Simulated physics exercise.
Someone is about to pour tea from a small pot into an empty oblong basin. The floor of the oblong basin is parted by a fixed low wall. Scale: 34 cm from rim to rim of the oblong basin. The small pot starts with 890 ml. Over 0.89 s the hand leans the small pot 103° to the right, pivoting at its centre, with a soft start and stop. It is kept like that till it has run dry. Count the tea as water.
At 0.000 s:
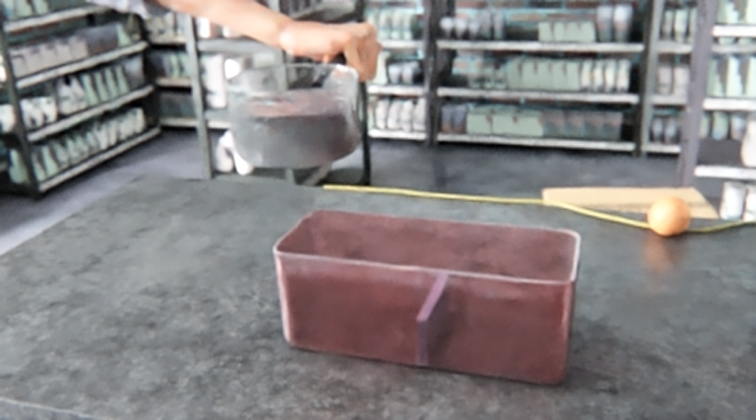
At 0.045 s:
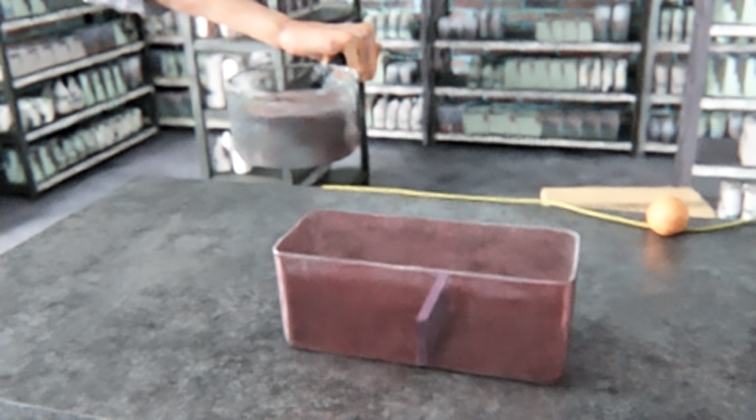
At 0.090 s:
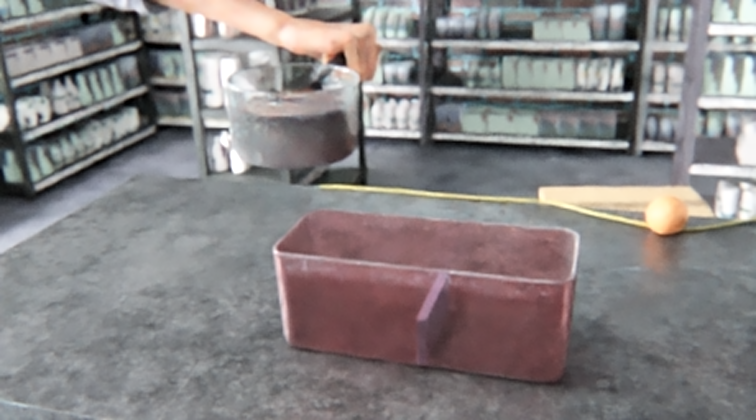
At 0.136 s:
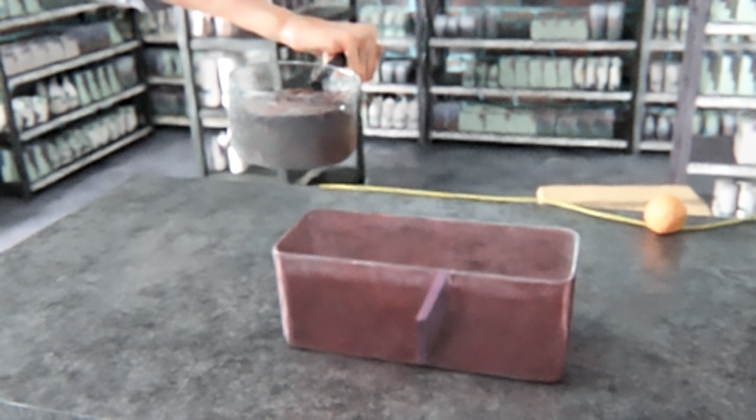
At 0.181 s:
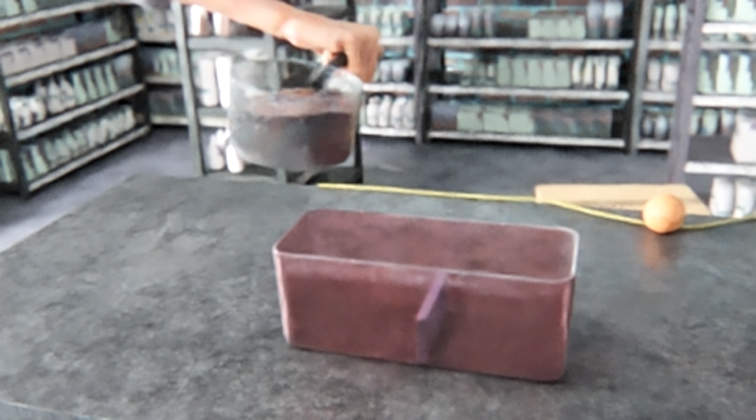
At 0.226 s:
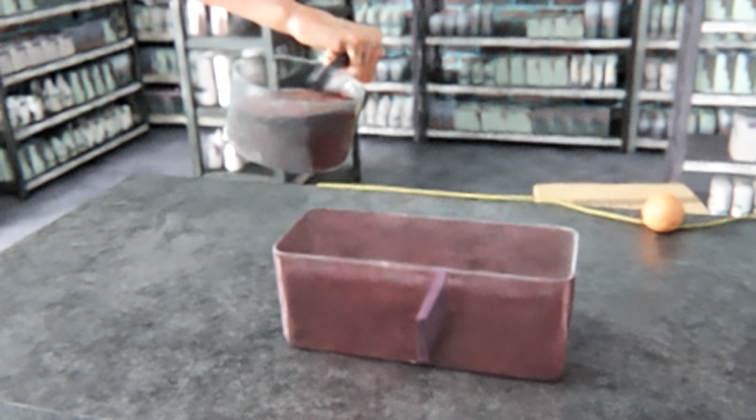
A hand held a small clear pot of dark tea above a grey table and slowly leaned it slightly to the right, while the reddish oblong basin in front and the orange ball stayed put.
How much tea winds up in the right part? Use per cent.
The far part has some 12 per cent.
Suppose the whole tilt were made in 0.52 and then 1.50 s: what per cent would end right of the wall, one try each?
In turn about 5 and 25 per cent.
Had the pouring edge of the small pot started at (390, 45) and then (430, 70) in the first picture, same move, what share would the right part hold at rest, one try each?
First 70, then 95 per cent.
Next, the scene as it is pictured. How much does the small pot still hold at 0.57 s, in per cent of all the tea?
About 64 per cent.
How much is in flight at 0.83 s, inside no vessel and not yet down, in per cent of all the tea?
Some 12 per cent.
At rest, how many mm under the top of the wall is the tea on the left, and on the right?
Some 24 mm on the left and 54 mm on the right.
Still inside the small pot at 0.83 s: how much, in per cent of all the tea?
Near 16 in a hundred.
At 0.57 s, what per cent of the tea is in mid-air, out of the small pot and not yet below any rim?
Some 32 per cent.
Then, 0.57 s in, the tilt is 74° and 64 per cent is still to pour, 5 is left of the wall and 0 right of it.
Then, 0.83 s in, the tilt is 102° and 15 per cent is still to pour, 62 is left of the wall and 11 right of it.
Then, 1.10 s in, the tilt is 103° and 2 per cent is still to pour, 83 is left of the wall and 11 right of it.
Then, 1.39 s in, the tilt is 103° and 0 per cent is still to pour, 87 is left of the wall and 12 right of it.
Finally, 87 per cent lies left of the wall, 12 right of it and 1 outside.
